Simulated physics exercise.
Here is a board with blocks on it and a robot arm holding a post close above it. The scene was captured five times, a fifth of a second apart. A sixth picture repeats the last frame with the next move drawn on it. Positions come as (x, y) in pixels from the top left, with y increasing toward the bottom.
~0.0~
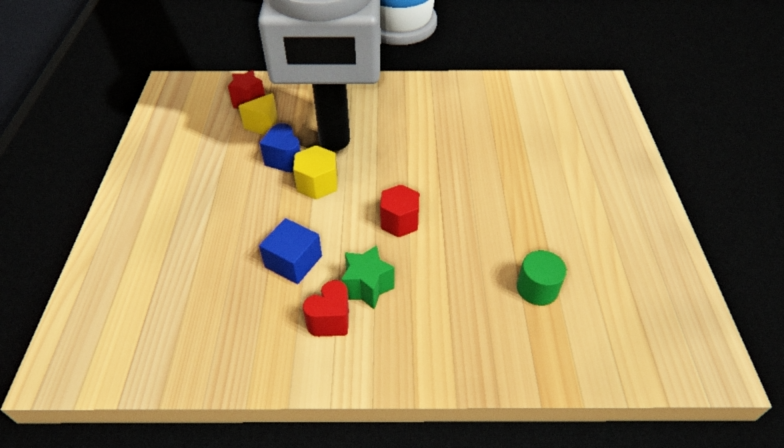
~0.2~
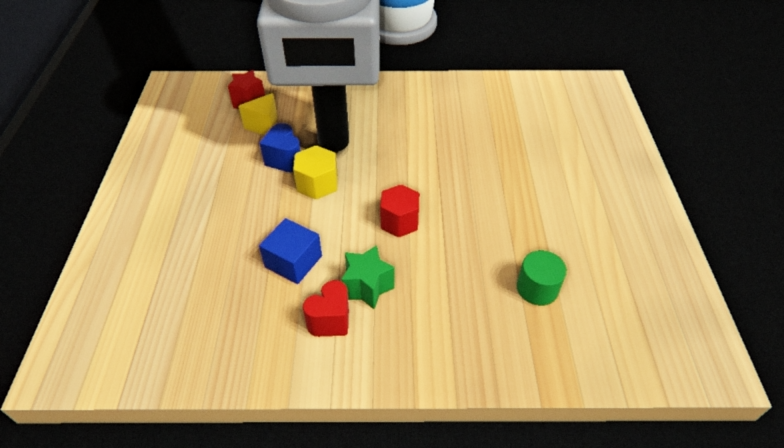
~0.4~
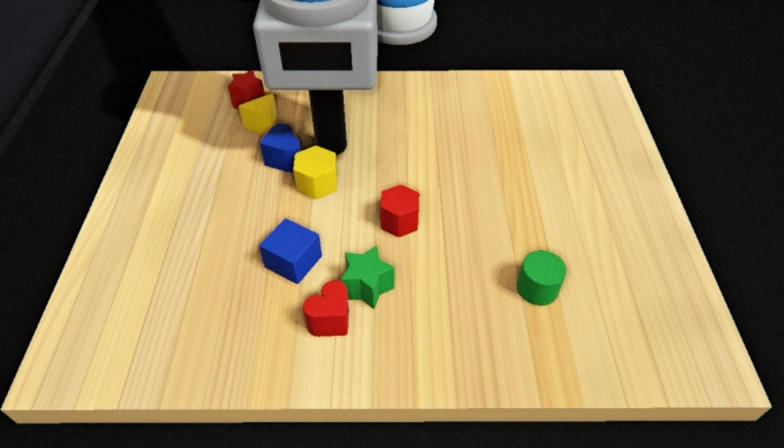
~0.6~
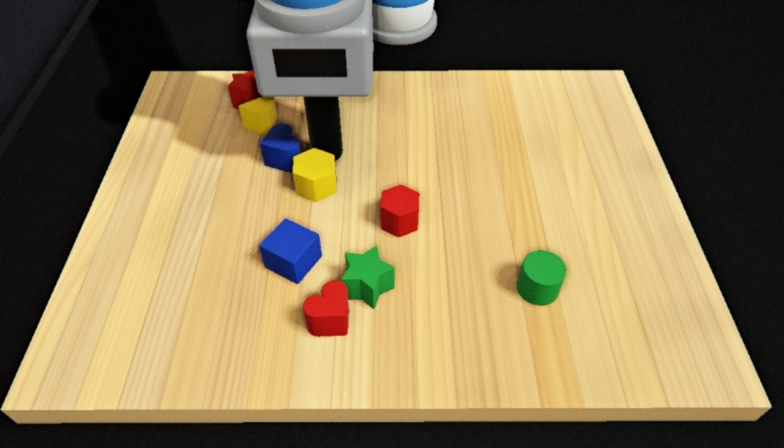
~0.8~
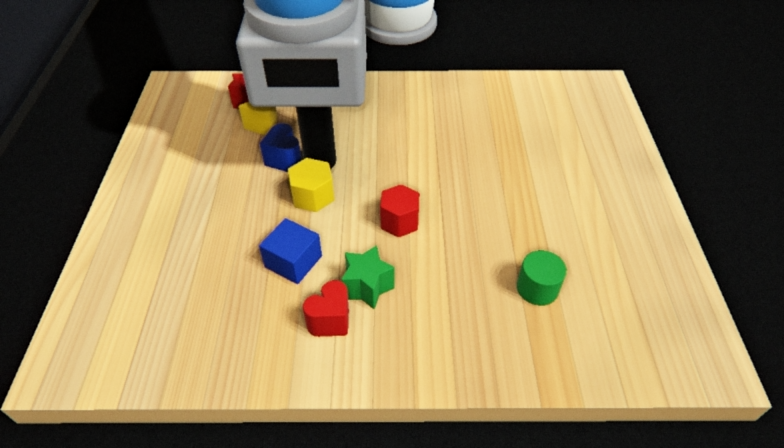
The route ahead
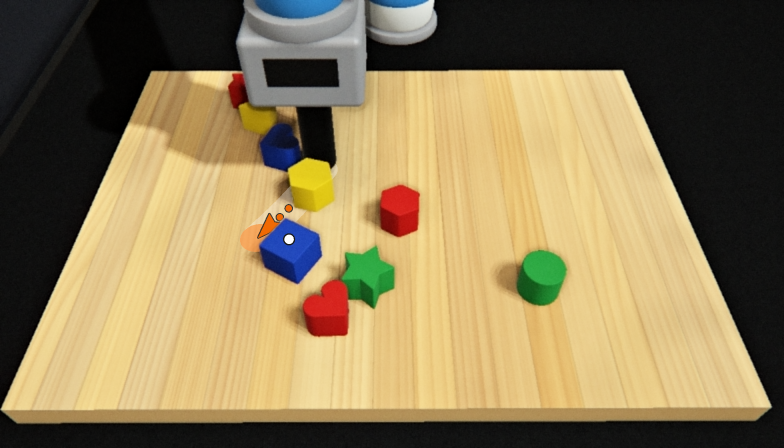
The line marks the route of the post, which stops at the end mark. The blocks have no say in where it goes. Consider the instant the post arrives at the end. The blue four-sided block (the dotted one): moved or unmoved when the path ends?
It is no longer where it was.
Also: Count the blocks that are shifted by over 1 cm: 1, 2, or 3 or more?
There will be two blocks that move more than 1 cm.
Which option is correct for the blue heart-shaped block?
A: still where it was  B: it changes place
A
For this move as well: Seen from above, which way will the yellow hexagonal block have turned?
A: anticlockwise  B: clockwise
Choice A: Anticlockwise.
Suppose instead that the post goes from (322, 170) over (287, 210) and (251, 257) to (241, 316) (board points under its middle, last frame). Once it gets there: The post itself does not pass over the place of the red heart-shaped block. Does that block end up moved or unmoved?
Here's my answer: The red heart-shaped block remains in position.
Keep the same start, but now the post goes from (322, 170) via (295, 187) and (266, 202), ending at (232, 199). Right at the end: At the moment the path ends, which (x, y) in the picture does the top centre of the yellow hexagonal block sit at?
I'd guess (297, 196).
Drawn move, from (322, 170) through (294, 203) to (258, 238); the dot is on the blue four-sided block.
What follows on the original path. One third of the way, post (302, 185); yellow hexagonal block (301, 197), turned 30° anticlockwise.
Two thirds of the way, post (281, 207); blue four-sided block (287, 255); yellow hexagonal block (295, 218), turned 55° anticlockwise.
At the end, post (256, 231); blue heart-shaped block still; blue four-sided block (287, 261), turned 15° anticlockwise; yellow hexagonal block (294, 224), turned 65° anticlockwise.
